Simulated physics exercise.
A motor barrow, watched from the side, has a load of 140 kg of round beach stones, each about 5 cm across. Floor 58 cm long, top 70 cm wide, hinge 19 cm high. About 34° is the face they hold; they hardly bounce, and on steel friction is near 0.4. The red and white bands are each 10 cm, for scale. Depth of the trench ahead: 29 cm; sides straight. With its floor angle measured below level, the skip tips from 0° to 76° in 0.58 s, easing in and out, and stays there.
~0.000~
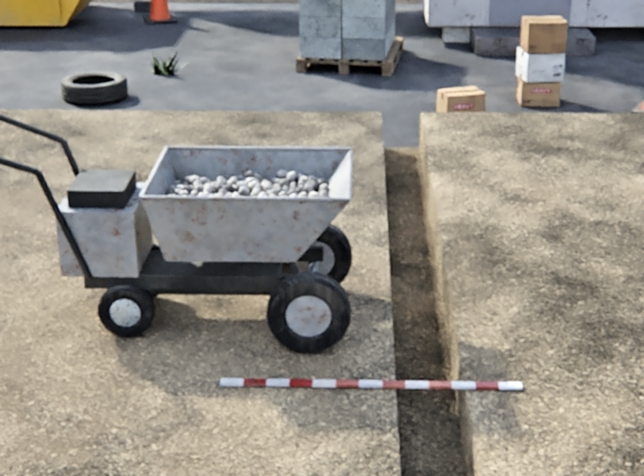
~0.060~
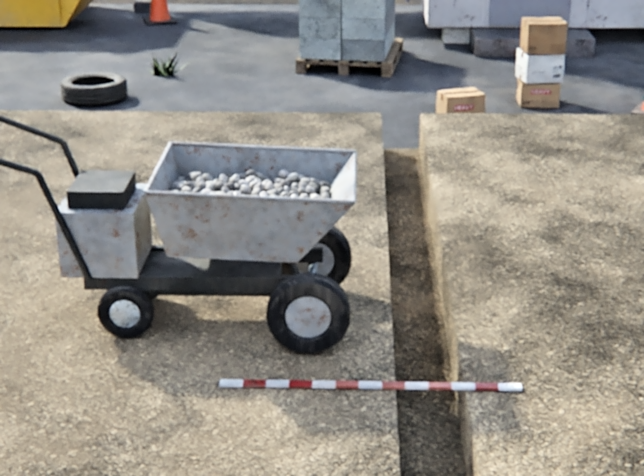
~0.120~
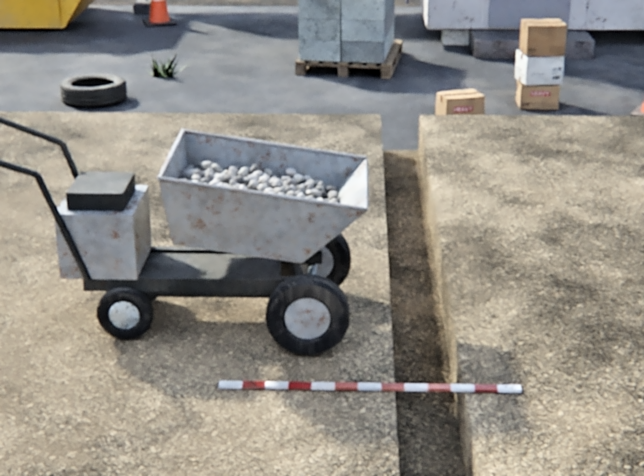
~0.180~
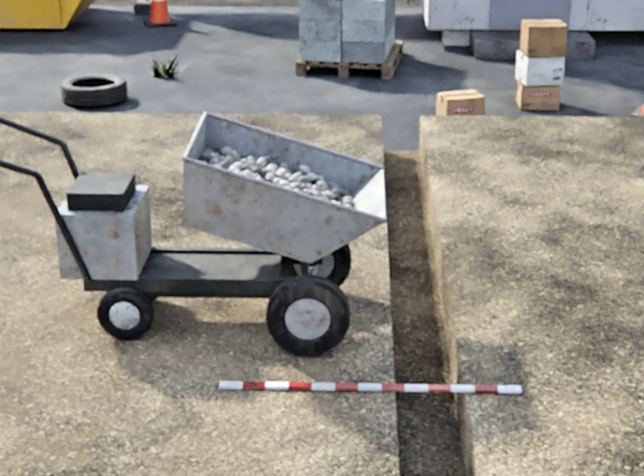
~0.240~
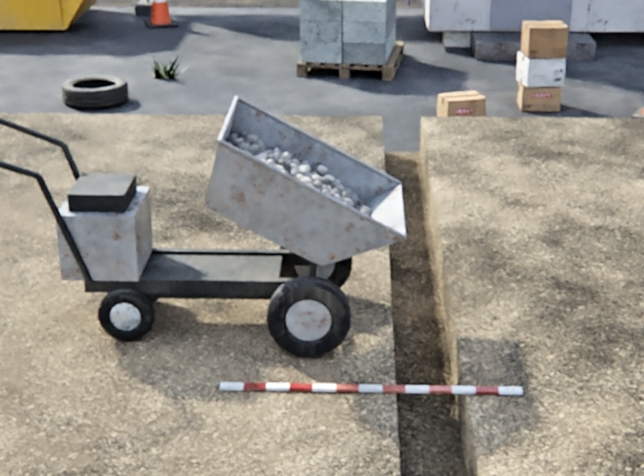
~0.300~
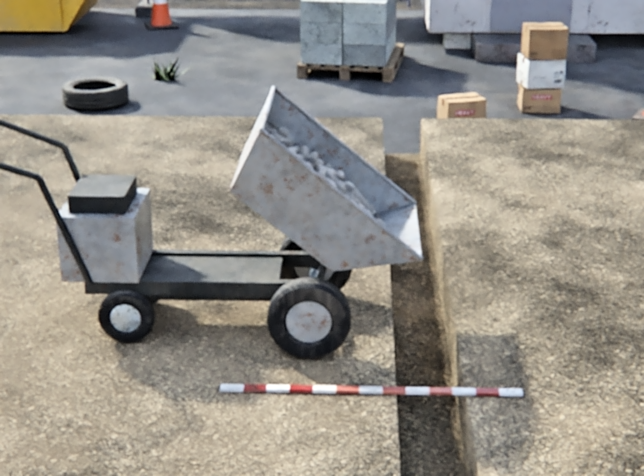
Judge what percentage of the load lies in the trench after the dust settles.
About 17 %.
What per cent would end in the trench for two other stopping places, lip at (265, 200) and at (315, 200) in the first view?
It'd be around 80 per cent and after that around 50 per cent.
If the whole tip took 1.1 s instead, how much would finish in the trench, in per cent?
25 %.
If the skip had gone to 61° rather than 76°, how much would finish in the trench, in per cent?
The trench would hold about 25% of it.
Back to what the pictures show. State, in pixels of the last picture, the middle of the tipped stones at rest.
I'd point to around (532, 325).
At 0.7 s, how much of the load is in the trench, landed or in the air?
Close to 0 per cent at that time.
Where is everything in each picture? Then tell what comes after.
In the first frame, lip at (350, 200), floor tilted 0°, highest stones at (247, 186).
In the second frame, lip at (355, 202), floor tilted 2°, highest stones at (218, 183); the stones move at 0.5 m/s on average.
In the third frame, lip at (367, 210), floor tilted 8°, highest stones at (205, 174); the stones move at 1.1 m/s on average.
In the fourth frame, lip at (386, 221), floor tilted 17°, highest stones at (215, 159); the stones move at 1.5 m/s on average.
In the fifth frame, lip at (406, 238), floor tilted 28°, highest stones at (239, 143); the stones move at 1.7 m/s on average.
In the sixth frame, the skip is at 40°, its lip at (422, 259); the top of the load is at (268, 133); the stones move at 1.8 m/s on average.
After 0.4 s the floor is at 63°; 100 % in the skip; the foremost stones are at (419, 277).
After 0.7 s the floor is at 76°; 67 % in the skip, 2 % in the trench, 30 % past the trench; the foremost stones are at (520, 333).
After 1.0 s the floor is at 76°; 4 % in the skip, 12 % in the trench, 84 % past the trench; the foremost stones are past the picture's edge.
After 3.0 s the floor is at 76°; 0 % in the skip, 17 % in the trench, 83 % past the trench; the foremost stones are past the picture's edge.
